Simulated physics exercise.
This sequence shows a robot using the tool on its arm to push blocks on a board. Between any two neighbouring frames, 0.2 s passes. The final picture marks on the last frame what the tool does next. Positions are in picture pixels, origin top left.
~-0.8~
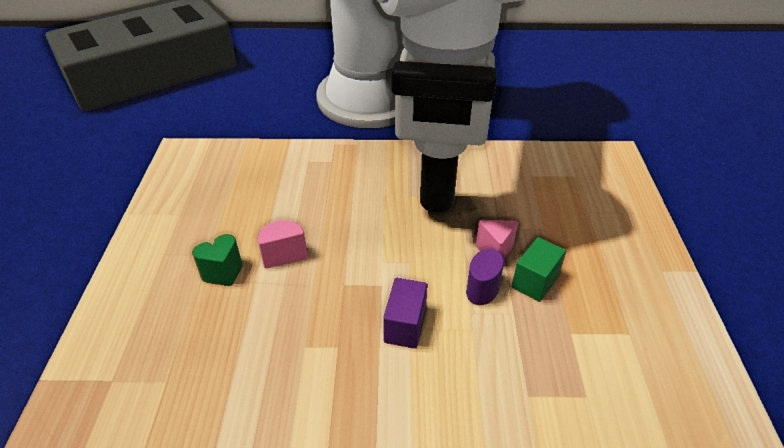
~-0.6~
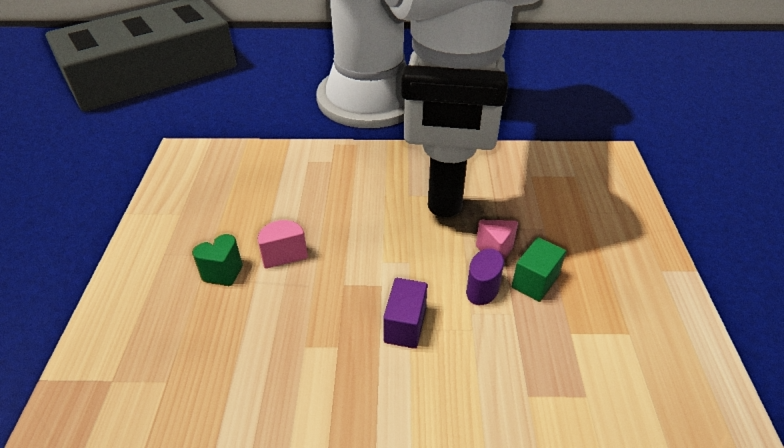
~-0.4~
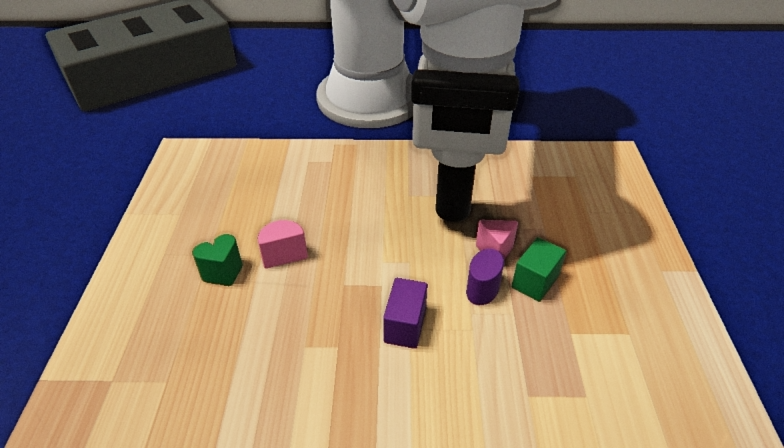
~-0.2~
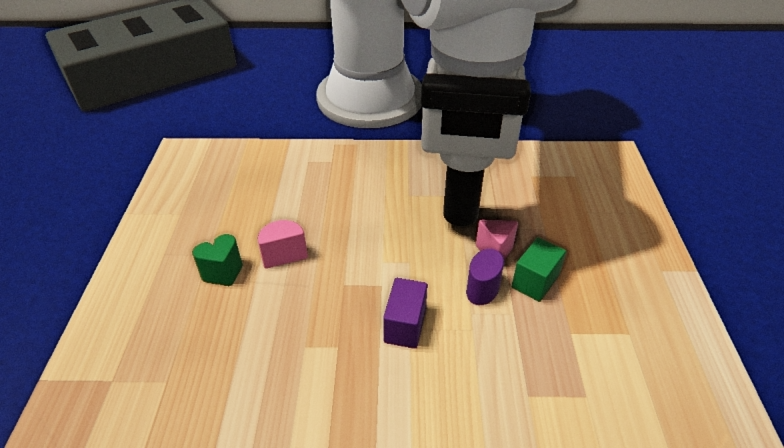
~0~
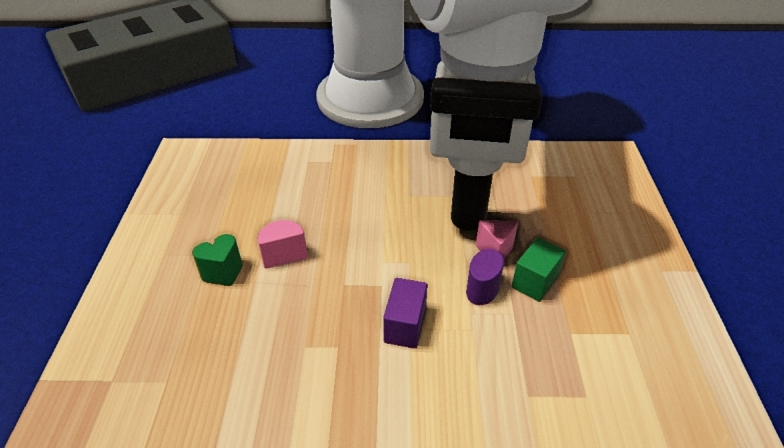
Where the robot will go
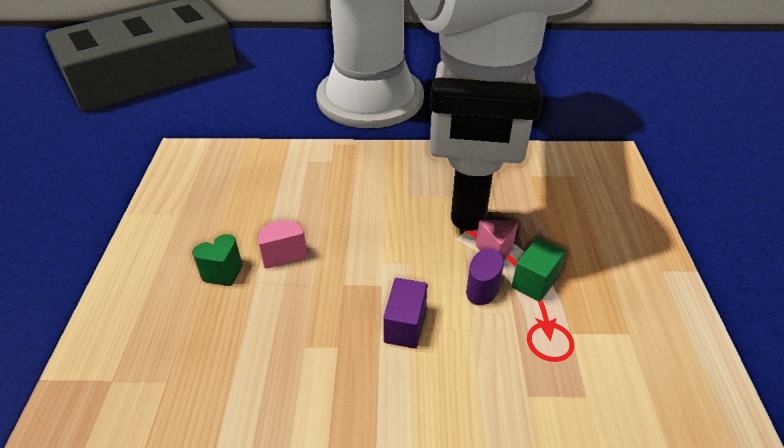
A robot arm slid its black tool slowly to the right and slightly nearer across the wooden board, closing in on the pink triangular block, while all the colored blocks stayed still.
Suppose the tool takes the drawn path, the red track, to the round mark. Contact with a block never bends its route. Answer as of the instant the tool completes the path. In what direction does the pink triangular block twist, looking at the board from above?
From above, the turn goes anticlockwise.
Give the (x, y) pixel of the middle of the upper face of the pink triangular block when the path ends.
So, by the moment the path ends, you'll find the top centre of the pink triangular block at (587, 343).
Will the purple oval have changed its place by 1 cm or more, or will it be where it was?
Once the path ends, it is where it was.
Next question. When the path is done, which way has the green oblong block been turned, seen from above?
Anticlockwise.
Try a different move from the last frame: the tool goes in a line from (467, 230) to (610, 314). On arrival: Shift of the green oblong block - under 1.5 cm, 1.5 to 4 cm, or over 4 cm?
Final distance: More than 4 cm.
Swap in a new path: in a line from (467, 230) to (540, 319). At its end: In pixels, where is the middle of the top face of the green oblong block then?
The middle of its upper face should be somewhere near (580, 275).
Path on the board, from (467, 230) over (508, 256) and (537, 294) to (551, 341).
The first path, step by step. One third of the way, tool (510, 247); pink triangular block (528, 253), turned 15° anticlockwise; green oblong block (558, 266), turned 20° anticlockwise.
Two thirds of the way, tool (540, 285); pink triangular block (564, 294), turned 35° anticlockwise; green oblong block (593, 285), turned 40° anticlockwise.
At the end, tool (554, 332); purple oval in place; pink triangular block (587, 343), turned 50° anticlockwise; green oblong block (594, 285), turned 45° anticlockwise.
